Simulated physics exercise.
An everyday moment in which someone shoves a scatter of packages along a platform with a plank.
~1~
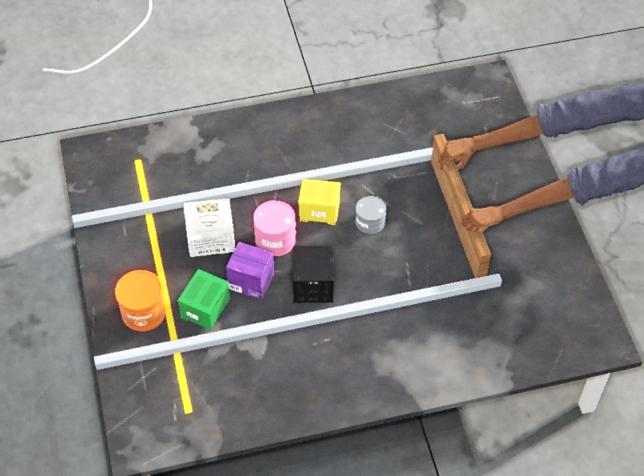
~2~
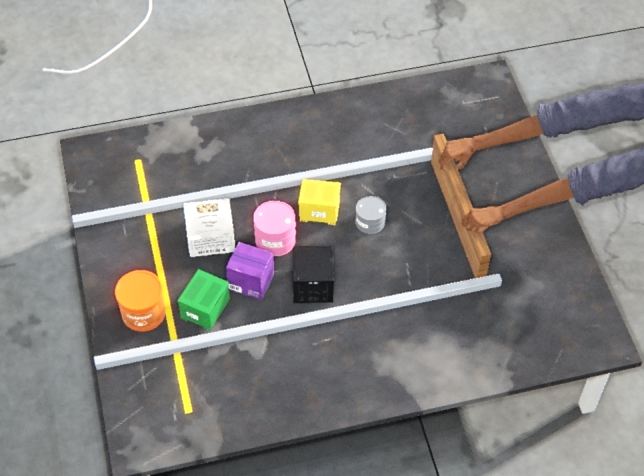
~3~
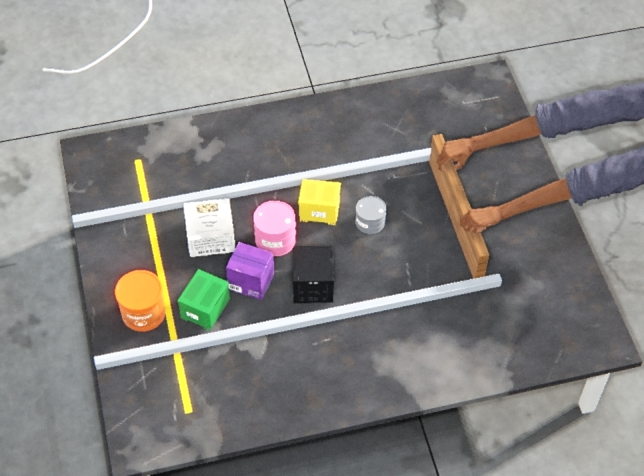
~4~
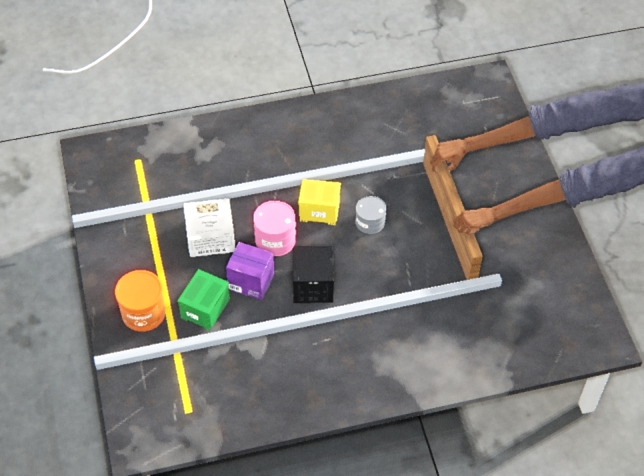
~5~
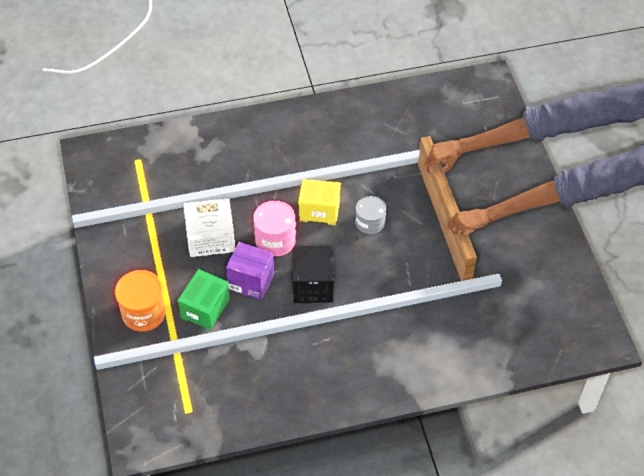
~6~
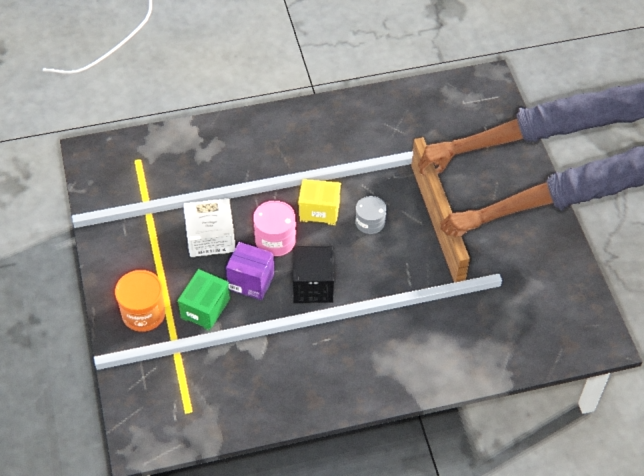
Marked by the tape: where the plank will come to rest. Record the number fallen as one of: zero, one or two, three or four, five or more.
Number fallen: One or two.
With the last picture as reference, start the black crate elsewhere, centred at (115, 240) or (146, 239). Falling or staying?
In that order, I'd say it gets pushed over the end, then gets pushed over the end.
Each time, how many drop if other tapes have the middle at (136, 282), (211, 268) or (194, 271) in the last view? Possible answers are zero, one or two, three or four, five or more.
Three to four; no fall at all; not one.
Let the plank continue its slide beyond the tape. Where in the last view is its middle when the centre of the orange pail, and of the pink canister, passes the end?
The middle is at (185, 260) when it's the orange pail, and at (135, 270) when it's the pink canister.
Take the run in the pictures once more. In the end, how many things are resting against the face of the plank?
Tally at the end: 3.
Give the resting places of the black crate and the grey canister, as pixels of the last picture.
The one named first is at (148, 311), the next at (144, 264).
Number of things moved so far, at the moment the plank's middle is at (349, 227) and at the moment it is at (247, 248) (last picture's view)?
First position 2; second position 7.
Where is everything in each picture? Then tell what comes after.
The first picture shows orange pail (141, 301); green tote (204, 300); white box (210, 227); plank (460, 206); tape (161, 277).
The second picture shows green tote (204, 300); pink canister (275, 229).
The third picture shows white box (210, 228); yellow tote (320, 202).
The fourth picture shows orange pail (141, 301); black crate (313, 275).
The fifth picture shows green tote (204, 300); grey canister (371, 215).
The sixth picture shows orange pail (141, 301); green tote (204, 300); white box (210, 228); plank (439, 210); tape (161, 277).
Early on, none off yet; orange pail at rest near (141, 301); green tote at rest near (204, 300); white box at rest near (210, 228).
Finally, the number that fall off is one or two; lost, orange pail.
